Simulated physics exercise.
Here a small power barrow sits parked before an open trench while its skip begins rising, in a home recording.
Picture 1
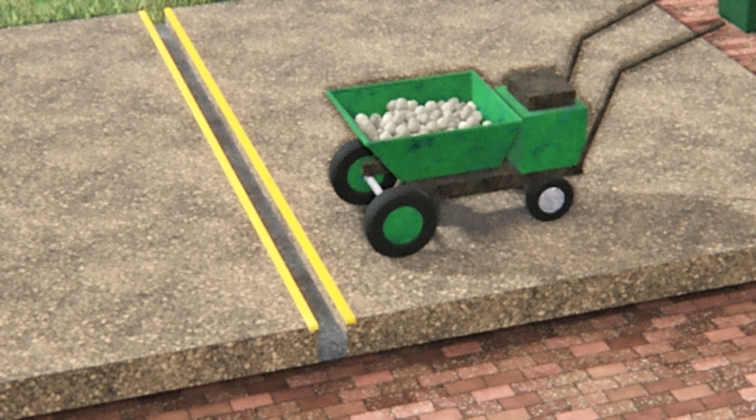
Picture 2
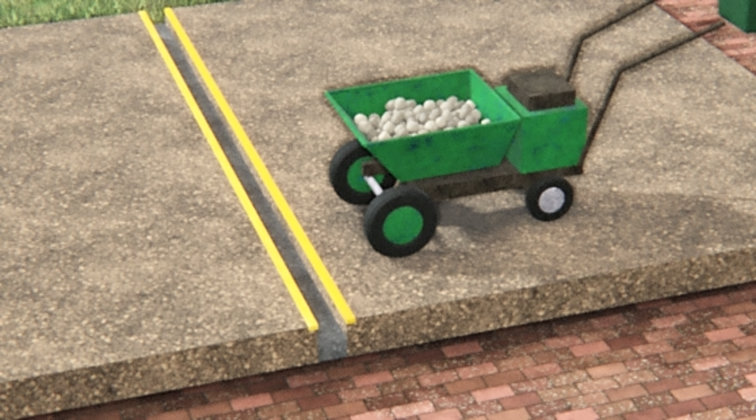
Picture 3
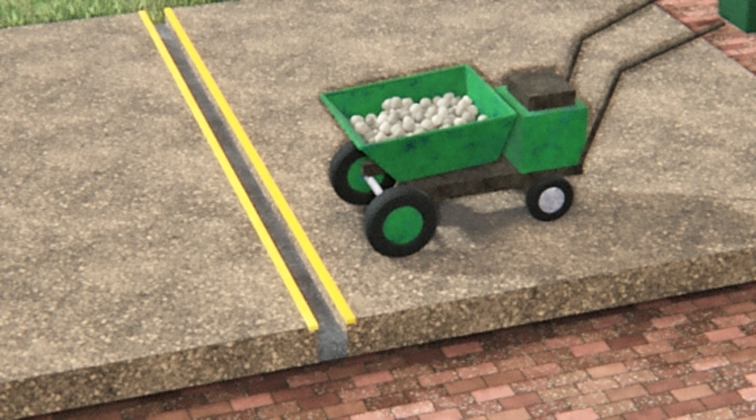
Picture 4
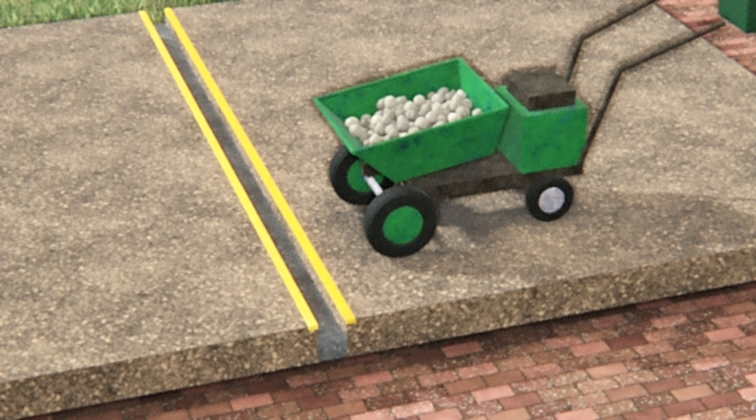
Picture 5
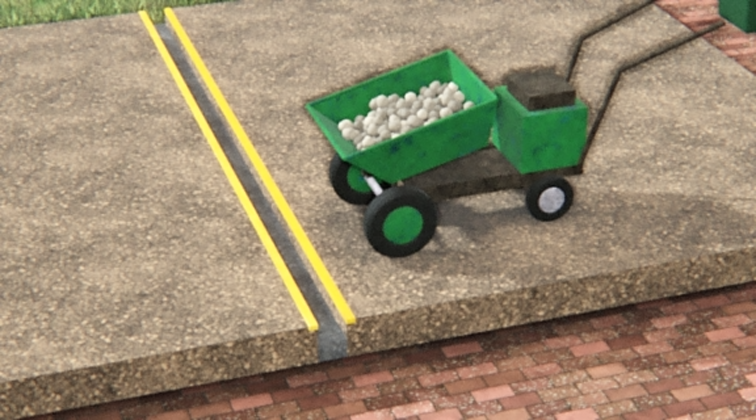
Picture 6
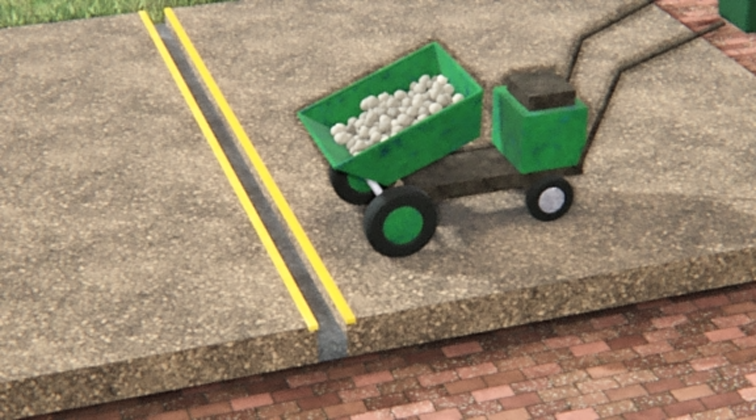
On a speckled concrete slab beside red brick paving, a small green power barrow loaded with pale river pebbles stands parked to the right of a narrow, yellow-edged trench. Its skip starts level, then slowly tilts forward to the left, the rear rising clear of the chassis while the wheels stay still.
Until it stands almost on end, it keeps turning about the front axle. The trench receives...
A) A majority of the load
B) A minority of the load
A minority of the load.
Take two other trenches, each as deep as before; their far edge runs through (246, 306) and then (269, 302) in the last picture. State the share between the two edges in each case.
90 %, give or take, and then 80 %.
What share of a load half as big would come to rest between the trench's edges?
Close to 40 in a hundred.
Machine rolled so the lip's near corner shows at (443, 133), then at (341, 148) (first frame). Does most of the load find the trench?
A minority, then a minority.
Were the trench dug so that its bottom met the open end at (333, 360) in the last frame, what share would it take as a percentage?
Estimated share: Approx. 30 %.
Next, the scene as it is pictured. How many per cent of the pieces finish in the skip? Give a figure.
Some 10 in a hundred.
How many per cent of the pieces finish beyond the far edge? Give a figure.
Estimate: Around 65 per cent.
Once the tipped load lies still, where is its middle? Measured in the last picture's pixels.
About pixel (248, 242).
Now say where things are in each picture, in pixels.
In the first picture, lip of the skip near (367, 144), level; top of the load near (422, 118), river pebbles; first edge of the trench near (334, 290); far edge near (298, 297), the trench under half as wide as the skip, and about as deep as wide.
In the second picture, lip of the skip near (366, 145), tipped barely; top of the load near (421, 118).
In the third picture, lip of the skip near (361, 148), tipped barely; top of the load near (428, 121).
In the fourth picture, lip of the skip near (354, 152), tipped a little; top of the load near (436, 112).
In the fifth picture, lip of the skip near (345, 159), tipped a little; top of the load near (438, 112).
In the sixth picture, lip of the skip near (336, 167), tipped clearly; top of the load near (442, 102); first edge of the trench near (334, 290); far edge near (298, 297).
Shortly afterwards, skip tipped steeply; the whole lot in the skip.
Next, skip tipped right over; near two thirds in the skip; a little in or heaped over the trench; near a third beyond it.
Some moments later, skip tipped right over; a little in the skip; near a quarter in or heaped over the trench; near two thirds beyond it.
In the end, skip tipped right over; a little in the skip; near a quarter in or heaped over the trench; near two thirds beyond it.
